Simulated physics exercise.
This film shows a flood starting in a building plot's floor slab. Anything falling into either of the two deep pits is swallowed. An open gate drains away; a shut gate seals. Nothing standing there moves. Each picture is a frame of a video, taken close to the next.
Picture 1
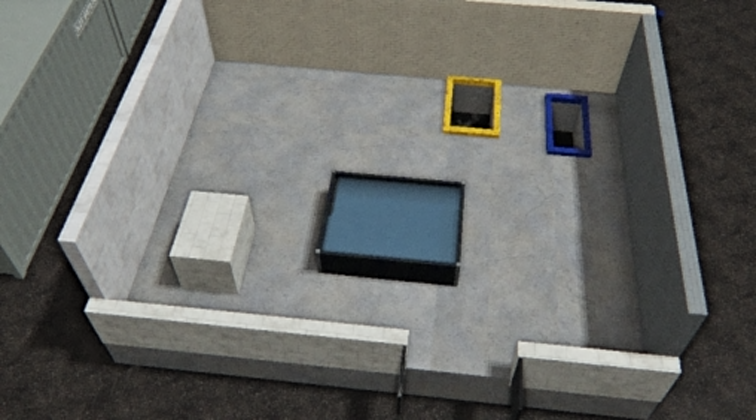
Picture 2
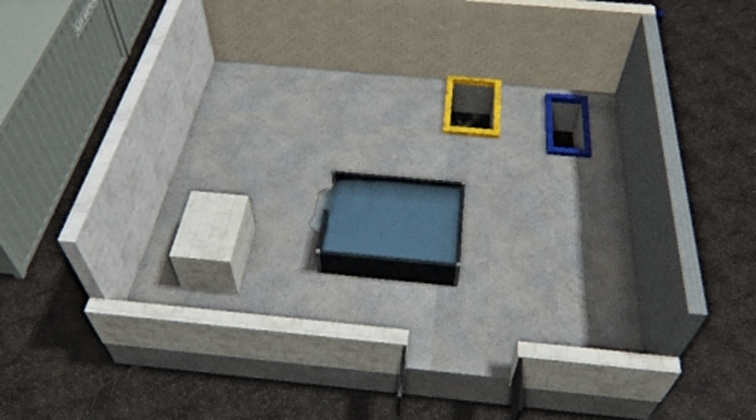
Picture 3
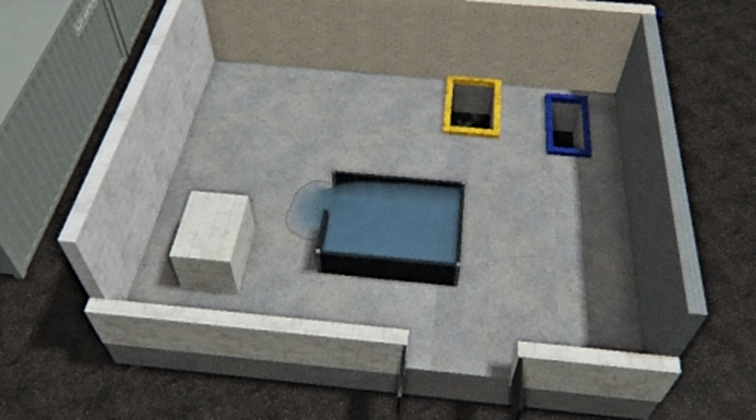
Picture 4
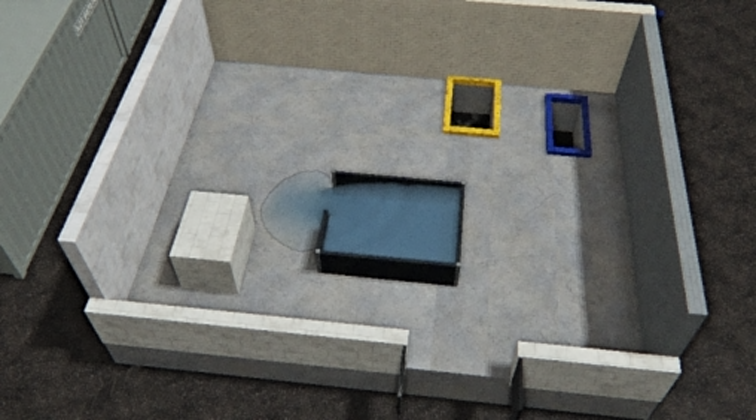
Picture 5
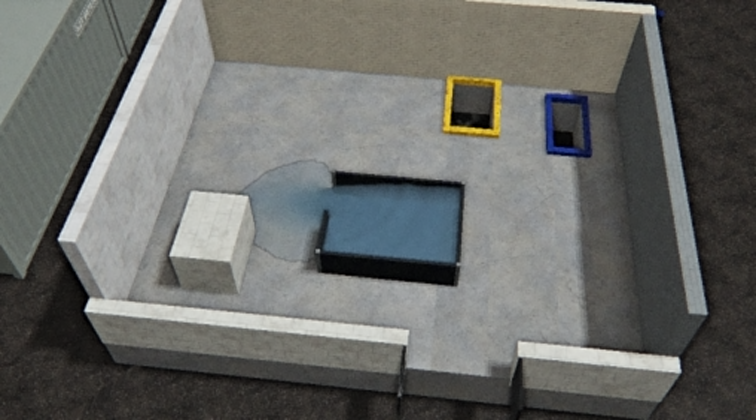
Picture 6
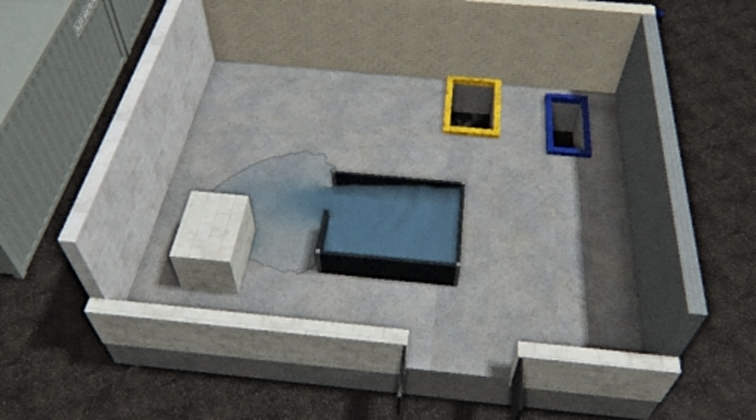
Water poured out through a gap in the left side of a dark tank and spread across the grey floor in a widening pool, reaching the pale block and creeping around behind it.
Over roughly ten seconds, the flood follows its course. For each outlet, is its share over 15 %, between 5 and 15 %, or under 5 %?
Shares: The gate under 5 %; the yellow pit under 5 %; the blue pit under 5 %.
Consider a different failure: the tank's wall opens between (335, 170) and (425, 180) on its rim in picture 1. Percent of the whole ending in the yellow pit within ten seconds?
Approximate share, yellow: 8 in a hundred.
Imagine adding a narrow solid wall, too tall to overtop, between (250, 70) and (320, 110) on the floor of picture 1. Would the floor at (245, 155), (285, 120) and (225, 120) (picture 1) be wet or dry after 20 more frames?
The first location is soaked through, the second is soaked through, and the third is soaked through.
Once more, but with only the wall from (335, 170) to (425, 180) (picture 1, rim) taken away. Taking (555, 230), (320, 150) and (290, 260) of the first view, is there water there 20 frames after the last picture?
Spot by spot: Unaffected, then soaked through, then unaffected.
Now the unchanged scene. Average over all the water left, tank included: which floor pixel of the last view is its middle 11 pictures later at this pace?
I would point to (331, 219).
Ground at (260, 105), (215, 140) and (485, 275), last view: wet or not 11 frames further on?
In that order, the three spots are soaked, soaked and high and dry.
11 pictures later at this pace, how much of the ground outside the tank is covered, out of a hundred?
I'd put it at roughly 25 per cent.
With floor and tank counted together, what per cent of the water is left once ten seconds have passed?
Some 98 parts in a hundred have not run off.
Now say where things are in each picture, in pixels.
The first picture shows the tank at (393, 219) is whole and still.
In the second picture, the front is at (329, 191), out from the gap at (333, 206).
In the third picture, the front is at (291, 223), out from the gap at (333, 207).
In the fourth picture, water pours out at (333, 207) and has run to (266, 212).
In the fifth picture, water pours out at (333, 207) and has run to a hidden place.
In the sixth picture, the front is at a hidden place, out from the gap at (333, 207).
A moment on, water covers 15 % of the floor; the gate 0 %, the yellow pit 0 %, the blue pit 0 %.
Next, water covers 25 % of the floor; the gate 0 %, the yellow pit 0 %, the blue pit 0 %.
Then, water covers 30 % of the floor; the gate 0 %, the yellow pit 0 %, the blue pit 0 %.
Later, water covers 50 % of the floor; the gate 0 %, the yellow pit 0 %, the blue pit 0 %.
In the end, water covers 75 % of the floor; the gate 1 %, the yellow pit 0 %, the blue pit 0 %.
